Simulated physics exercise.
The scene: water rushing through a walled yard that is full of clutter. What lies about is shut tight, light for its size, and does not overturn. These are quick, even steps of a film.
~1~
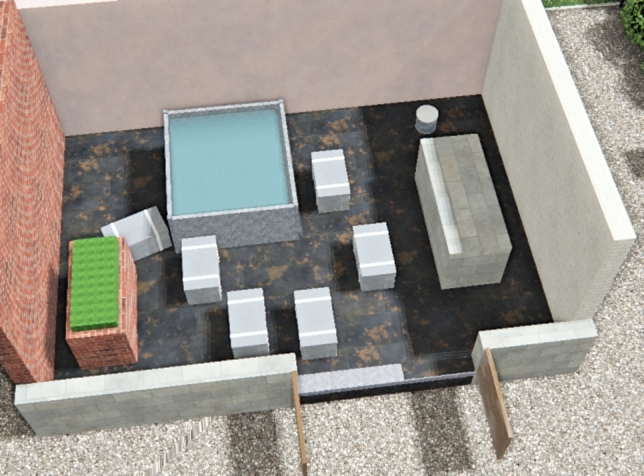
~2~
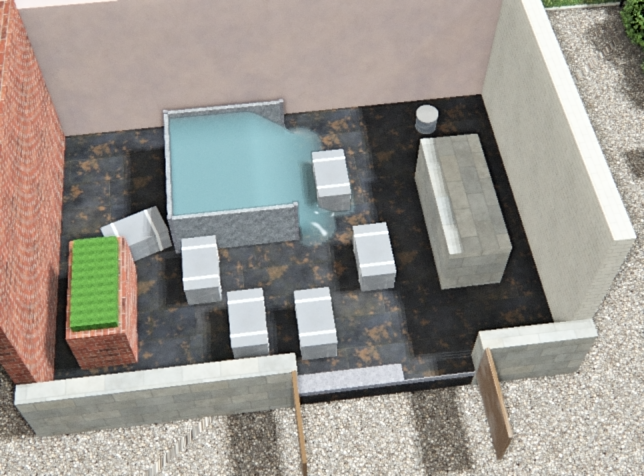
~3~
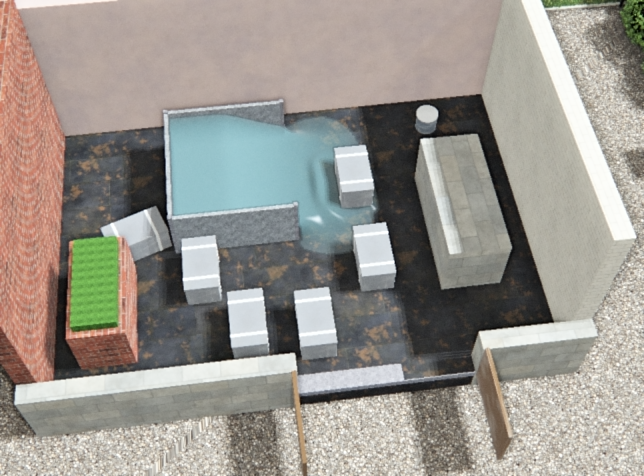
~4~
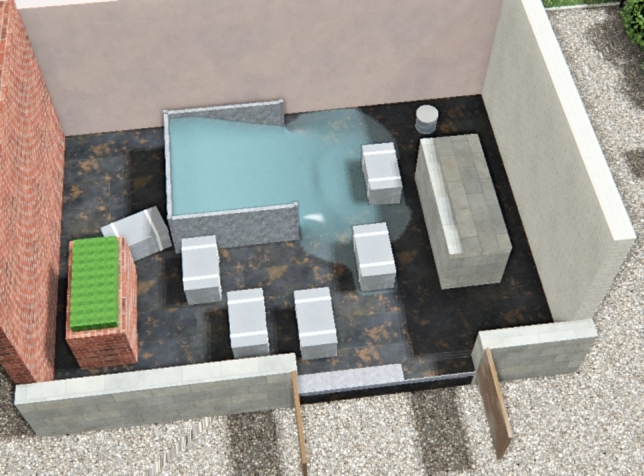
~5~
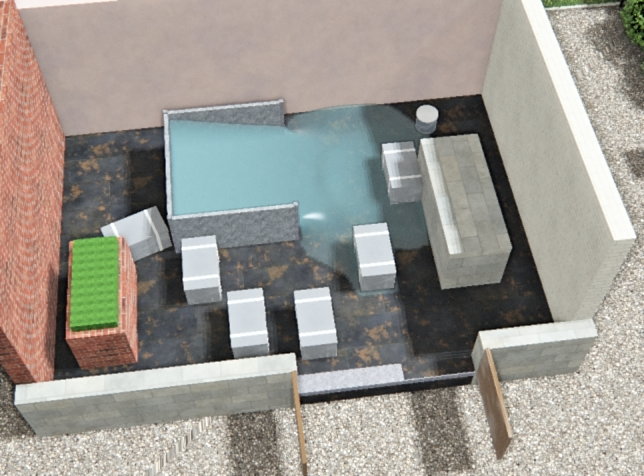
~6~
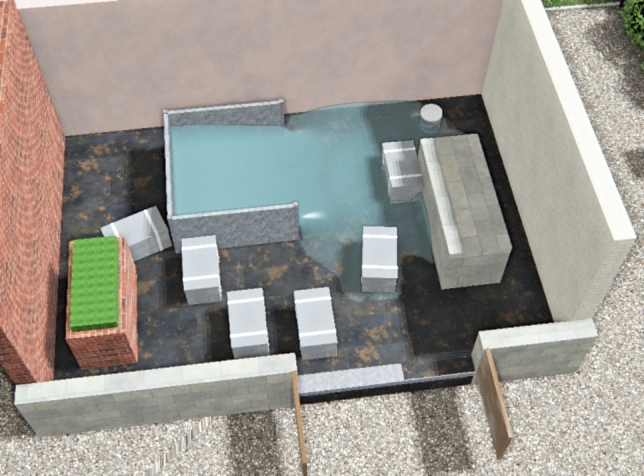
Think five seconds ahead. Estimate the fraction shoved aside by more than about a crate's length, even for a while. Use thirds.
That comes to one to two thirds.
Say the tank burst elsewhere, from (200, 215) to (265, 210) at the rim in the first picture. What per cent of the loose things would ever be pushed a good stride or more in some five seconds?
Some 60 per cent.
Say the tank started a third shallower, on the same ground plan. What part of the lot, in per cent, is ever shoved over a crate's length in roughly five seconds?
Roughly 40 per cent.
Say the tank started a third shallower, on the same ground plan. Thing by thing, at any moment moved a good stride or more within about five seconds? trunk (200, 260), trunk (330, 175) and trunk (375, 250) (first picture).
One after the other: Never so far, that far or more, yes.
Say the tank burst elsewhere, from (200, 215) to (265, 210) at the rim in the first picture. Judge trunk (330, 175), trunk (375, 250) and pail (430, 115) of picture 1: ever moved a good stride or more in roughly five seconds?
One after the other: No, never so far, no.
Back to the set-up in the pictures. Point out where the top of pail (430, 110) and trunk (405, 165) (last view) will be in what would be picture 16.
At about (483, 95) and (446, 120).
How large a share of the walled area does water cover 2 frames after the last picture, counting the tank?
Roughly 40 per cent.
A moment on, 2 of 7 are well off their spots; 1 afloat.
Next, 3 of 7 are well off their spots; 2 afloat.
Later, 3 of 7 are well off their spots; 2 afloat.
In the end, 3 of 7 are well off their spots, and 3 have been at some point; 2 afloat.
